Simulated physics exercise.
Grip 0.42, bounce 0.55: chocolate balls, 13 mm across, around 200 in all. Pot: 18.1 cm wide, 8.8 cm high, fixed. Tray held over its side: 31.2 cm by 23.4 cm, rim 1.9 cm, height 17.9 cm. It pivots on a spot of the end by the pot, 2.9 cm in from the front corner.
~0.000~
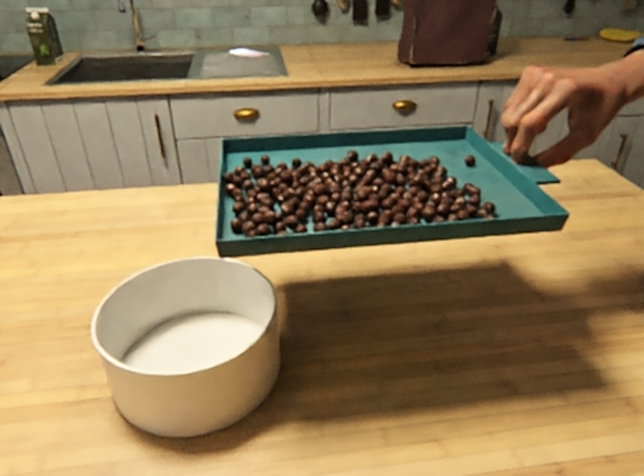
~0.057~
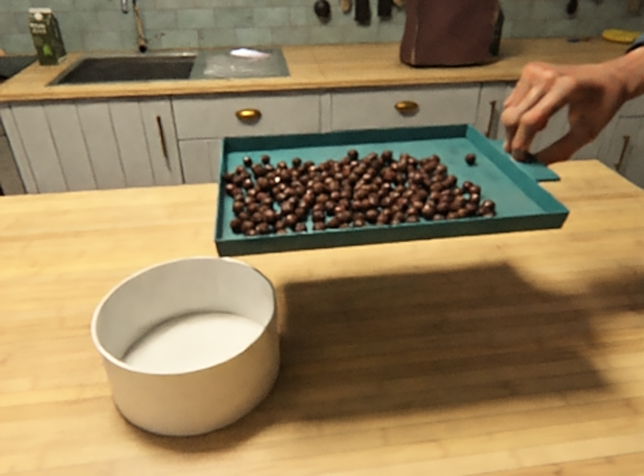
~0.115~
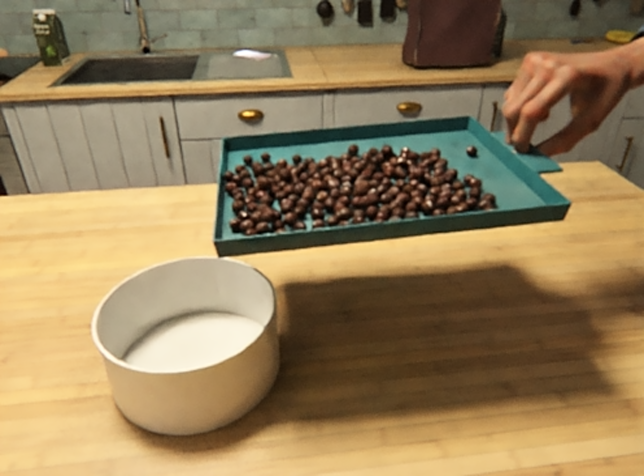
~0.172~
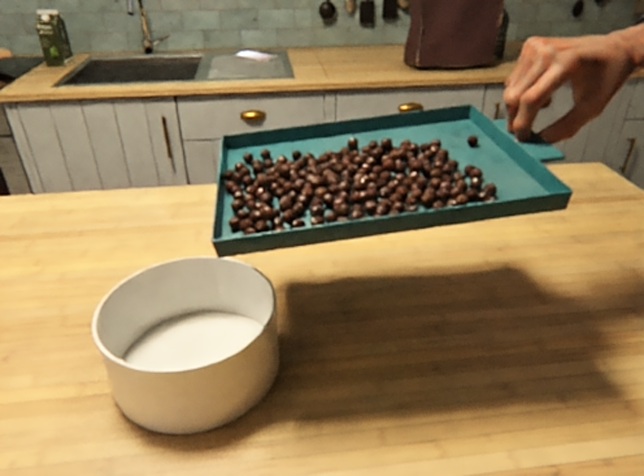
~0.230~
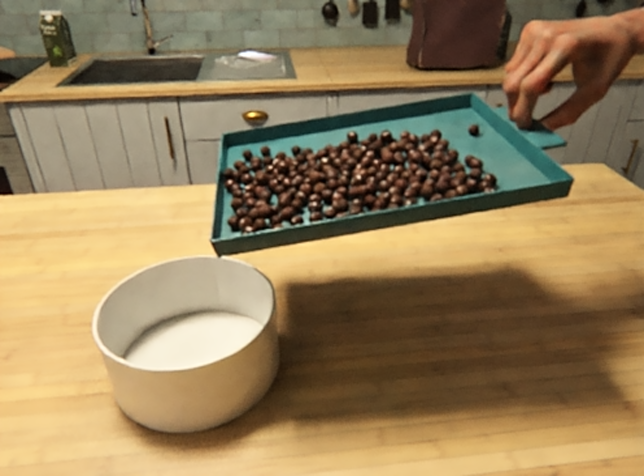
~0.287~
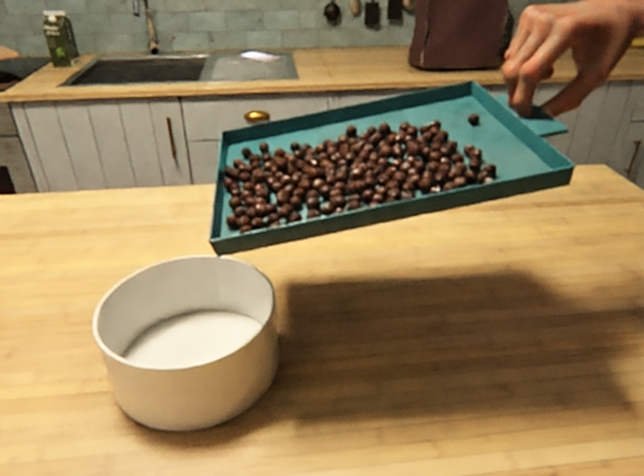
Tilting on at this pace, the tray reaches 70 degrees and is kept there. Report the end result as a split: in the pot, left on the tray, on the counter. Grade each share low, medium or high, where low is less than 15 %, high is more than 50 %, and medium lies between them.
Shares - pot: Low, tray: High, counter: Low.
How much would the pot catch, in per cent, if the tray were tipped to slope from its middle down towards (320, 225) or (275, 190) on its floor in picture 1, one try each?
That would be close to 0 per cent and then close to 0 per cent.
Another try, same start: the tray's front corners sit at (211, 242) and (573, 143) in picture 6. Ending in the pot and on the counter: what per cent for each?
Pot 5 % / counter 5 %.
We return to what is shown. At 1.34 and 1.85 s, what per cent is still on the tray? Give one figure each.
First 100, then 100.
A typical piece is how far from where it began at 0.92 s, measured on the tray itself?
3 cm.
After 0.92 s, tilt 38 degrees; the tray holds 100 %, the pot 0 %.
Then, at 1.34 s, tilt 57 degrees; the tray holds 100 %, the pot 0 %.
After 1.85 s, tilt 70 degrees; the tray holds 100 %, the pot 0 %.
At rest (2.4 s), pot 0 %, tray 100 %, counter 0 %.
